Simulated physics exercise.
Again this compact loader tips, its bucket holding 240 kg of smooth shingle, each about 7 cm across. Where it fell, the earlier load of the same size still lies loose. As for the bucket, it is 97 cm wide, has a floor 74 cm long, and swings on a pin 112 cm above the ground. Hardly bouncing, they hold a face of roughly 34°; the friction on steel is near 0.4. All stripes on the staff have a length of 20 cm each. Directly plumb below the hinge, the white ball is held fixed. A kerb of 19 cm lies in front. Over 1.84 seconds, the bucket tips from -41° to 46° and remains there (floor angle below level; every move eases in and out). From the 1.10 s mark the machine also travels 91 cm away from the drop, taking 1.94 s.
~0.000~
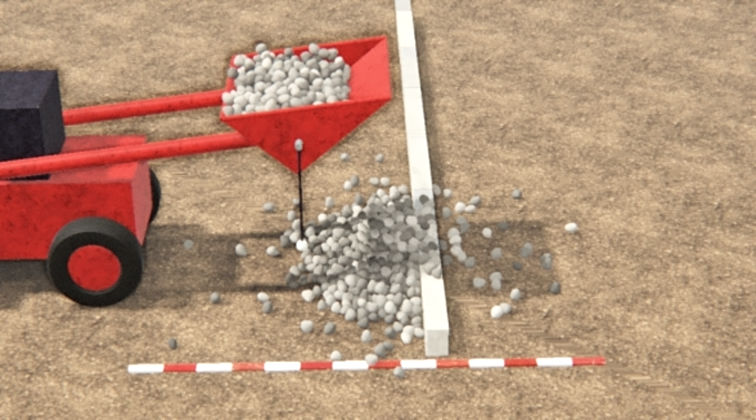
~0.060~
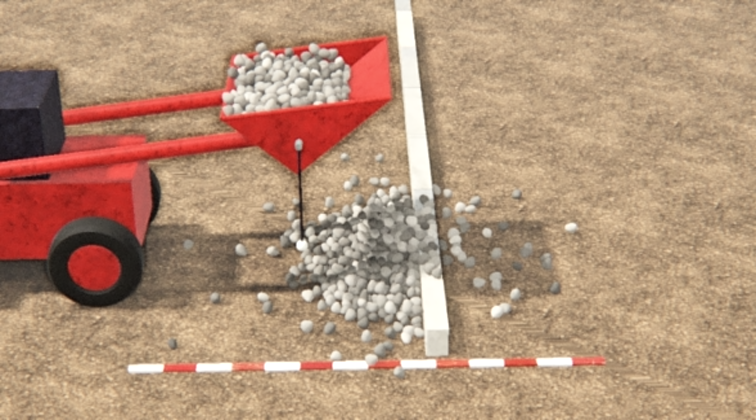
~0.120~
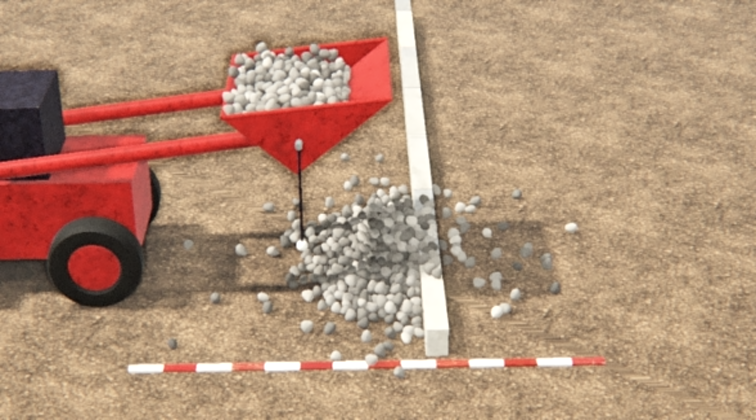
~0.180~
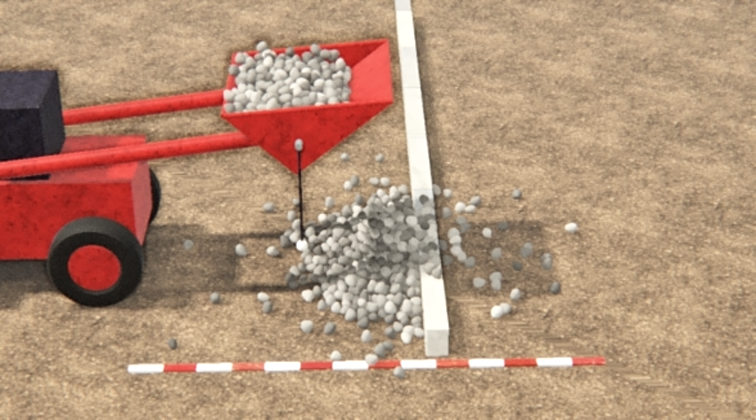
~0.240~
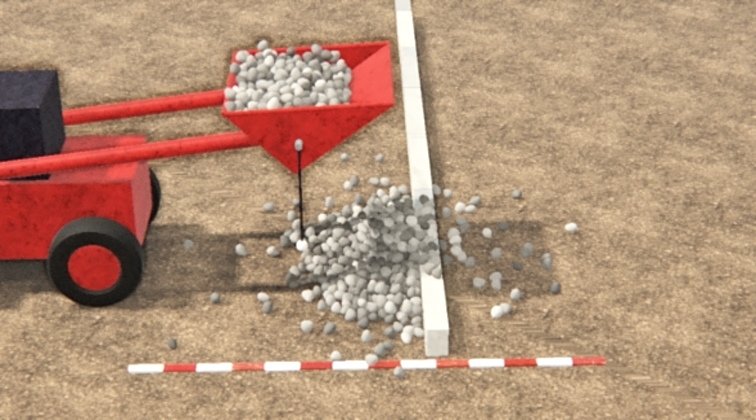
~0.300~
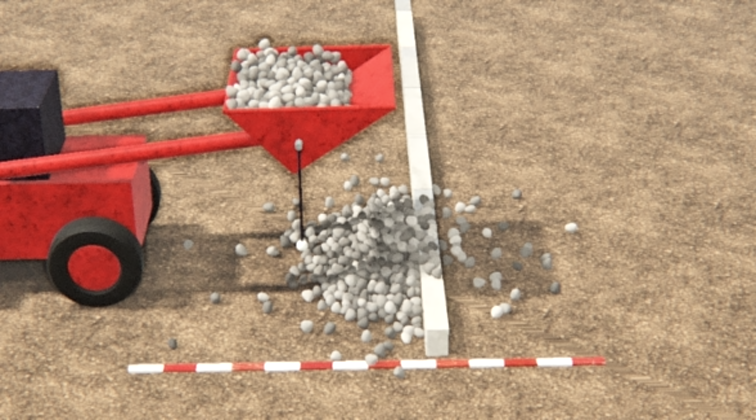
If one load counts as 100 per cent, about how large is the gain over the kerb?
Around 11 per cent.
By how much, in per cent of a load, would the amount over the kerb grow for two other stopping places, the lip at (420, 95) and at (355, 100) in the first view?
35 % and 0 %.
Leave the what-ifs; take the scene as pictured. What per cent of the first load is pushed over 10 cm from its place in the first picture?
Estimate: 15 %, roughly.
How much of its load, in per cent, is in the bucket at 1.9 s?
0 % still inside.
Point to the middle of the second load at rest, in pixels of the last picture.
Their centre ends up near (368, 245).
After 1.4 s the floor is at 32°; in per cent of one load, 83 in the bucket, 110 on this side of the kerb, 7 over the kerb; the foremost stones are at (538, 249).
After 1.9 s the floor is at 46°; in per cent of one load, 0 in the bucket, 185 on this side of the kerb, 15 over the kerb; the foremost stones are at (541, 246).
After 3.5 s the floor is at 46°; in per cent of one load, 0 in the bucket, 182 on this side of the kerb, 18 over the kerb; the foremost stones are at (552, 246).
After 6.0 s the floor is at 46°; in per cent of one load, 0 in the bucket, 182 on this side of the kerb, 18 over the kerb; the foremost stones are at (552, 246). Net gain over the kerb, 11.
